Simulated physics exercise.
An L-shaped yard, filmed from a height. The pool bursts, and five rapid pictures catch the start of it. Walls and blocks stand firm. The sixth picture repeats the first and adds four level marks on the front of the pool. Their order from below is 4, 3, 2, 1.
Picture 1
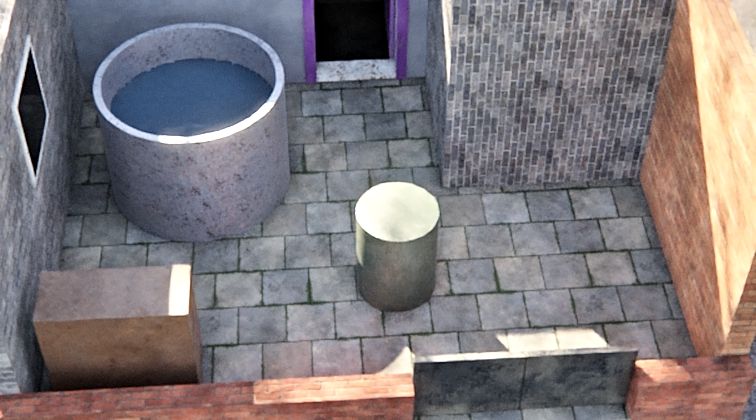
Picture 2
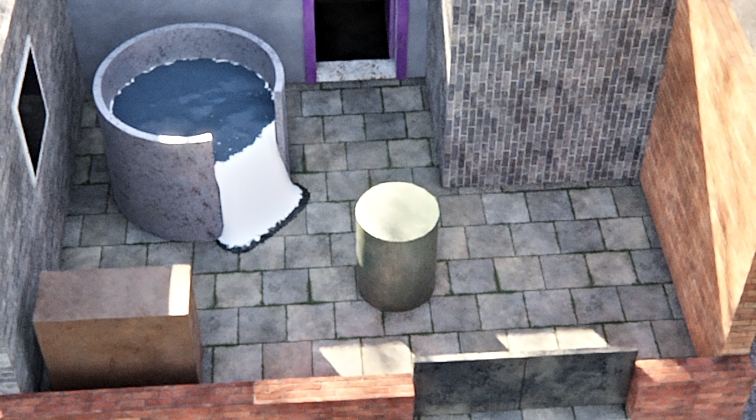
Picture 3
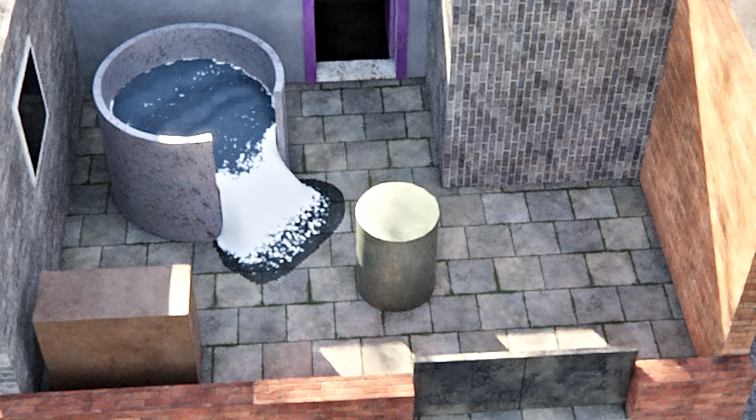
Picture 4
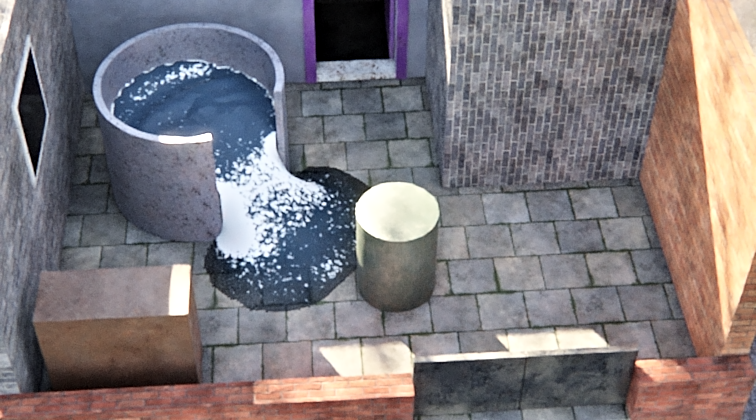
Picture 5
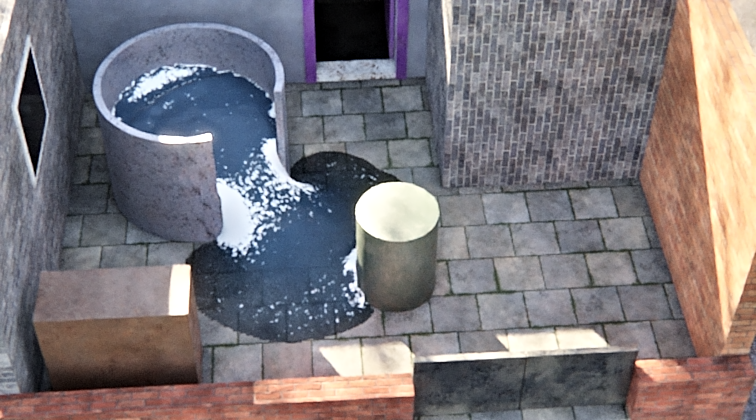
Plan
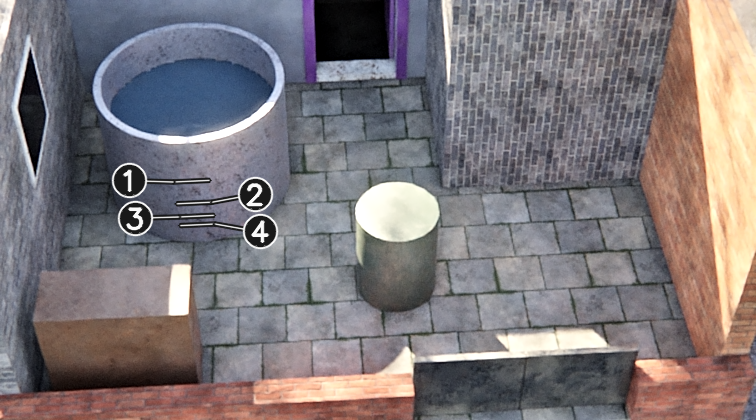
To begin with, a round stone pool of still water stands in a paved, walled yard with a purple doorway. A section of its wall is then missing, and white, foaming water pours through the gap onto the paving. The dark sheet spreads outward, reaching the foot of the pale cylinder.
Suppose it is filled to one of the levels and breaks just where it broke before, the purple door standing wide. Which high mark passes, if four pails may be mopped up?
1 is the one.
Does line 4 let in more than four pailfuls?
No, not at all.
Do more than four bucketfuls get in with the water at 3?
No, not at all.
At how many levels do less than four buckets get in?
All four.
In white, 1 at (191, 181); 2 at (194, 203); 3 at (196, 216); 4 at (197, 224); from the bottom up 4, 3, 2, 1.
If 1 is chosen, a bucket or two gets in.
If 2 is chosen, nothing gets over.
If 3 is chosen, nothing gets over.
If 4 is chosen, nothing gets over.
